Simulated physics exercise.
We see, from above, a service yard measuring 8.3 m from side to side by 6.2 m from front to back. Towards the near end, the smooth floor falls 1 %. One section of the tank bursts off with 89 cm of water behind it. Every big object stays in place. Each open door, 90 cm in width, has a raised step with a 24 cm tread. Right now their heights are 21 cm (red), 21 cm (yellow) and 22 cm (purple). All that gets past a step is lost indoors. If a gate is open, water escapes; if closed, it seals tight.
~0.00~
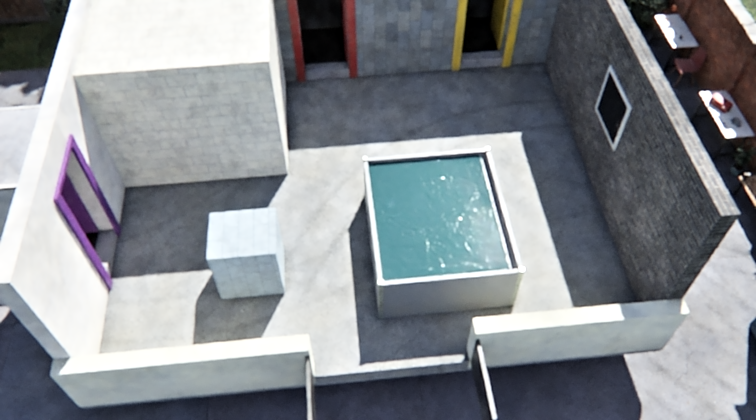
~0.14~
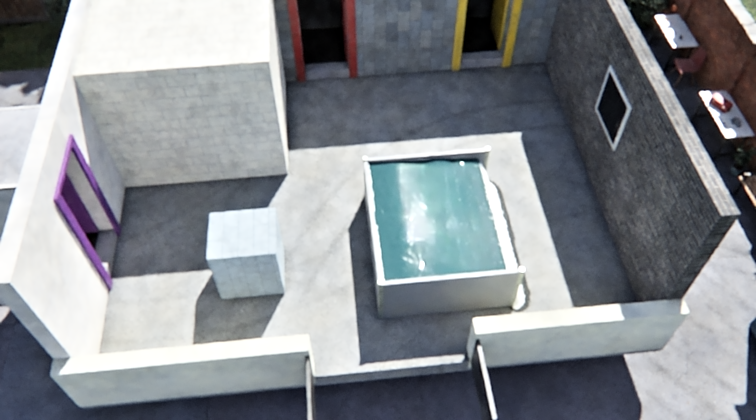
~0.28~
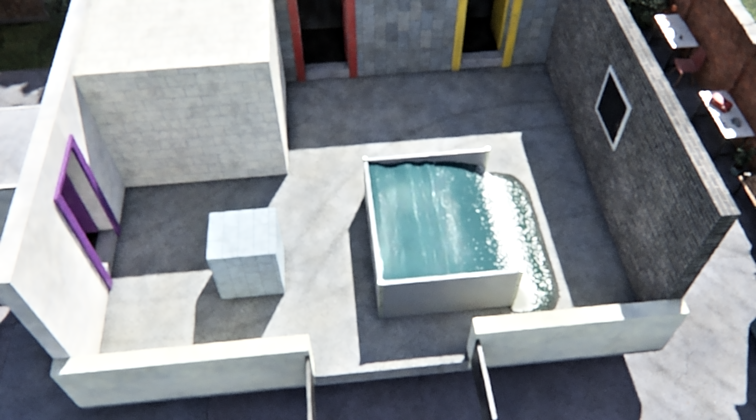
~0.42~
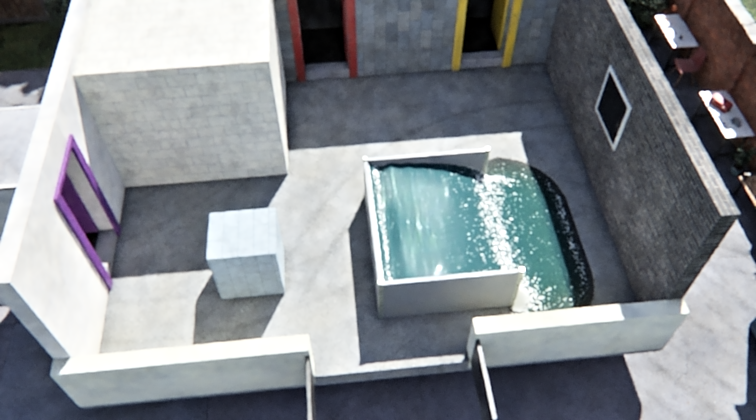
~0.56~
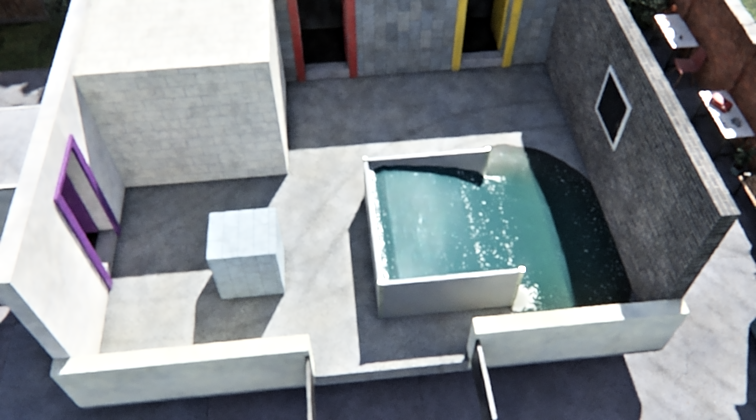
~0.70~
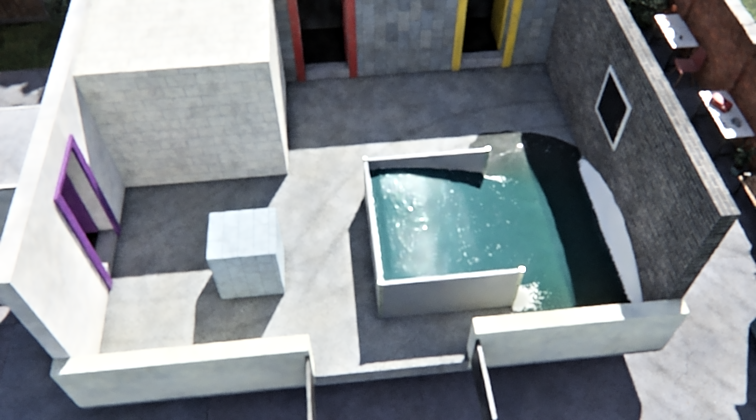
The clip opens on a walled yard seen from above, with a full, still tank of water near coloured doorways. The tank's right side gives way and water pours out in a foaming sheet, then spreads across the floor to the dark right-hand wall as the level inside the tank drops.
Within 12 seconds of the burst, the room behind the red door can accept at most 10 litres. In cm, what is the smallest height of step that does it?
Roughly 15 cm high.
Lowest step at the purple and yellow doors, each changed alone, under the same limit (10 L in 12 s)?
You'd want about 6.0 centimetres at purple and about 26 centimetres at yellow.
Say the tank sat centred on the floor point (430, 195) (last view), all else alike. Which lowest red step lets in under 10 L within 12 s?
About 12.0 centimetres.
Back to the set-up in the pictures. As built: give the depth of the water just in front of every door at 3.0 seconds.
The red door has 0 cm, the yellow door 28 cm and the purple door 0 cm.
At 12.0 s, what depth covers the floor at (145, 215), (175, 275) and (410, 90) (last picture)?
First 8, then 7, then 8 cm.
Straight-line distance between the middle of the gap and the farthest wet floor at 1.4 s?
Near 4.2 metres, give or take.
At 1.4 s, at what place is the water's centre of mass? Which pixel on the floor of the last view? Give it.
Approximately (512, 241).
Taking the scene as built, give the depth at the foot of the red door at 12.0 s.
Lab note: Depth approx. 8.5 cm.
After 1.4 s water covers 25 % of the floor, deepest (70 cm) near (647, 328); it has not reached the red door.
After 3.0 s water covers 45 % of the floor, deepest (38 cm) near (647, 328); it has not reached the red door.
After 12.0 s water covers 100 % of the floor, deepest (12 cm) near (268, 246); 9 cm at the red door, 1 litre in over its 21 cm step.
At the red door as built, the water arrived by 3.2 s and peaked near 16 cm at 6.2 s.
With a step of 13 cm, 17 litres would have come in within the 12 s; with 17.5 cm, 4 litres. So under 10 litres takes about 15 cm.
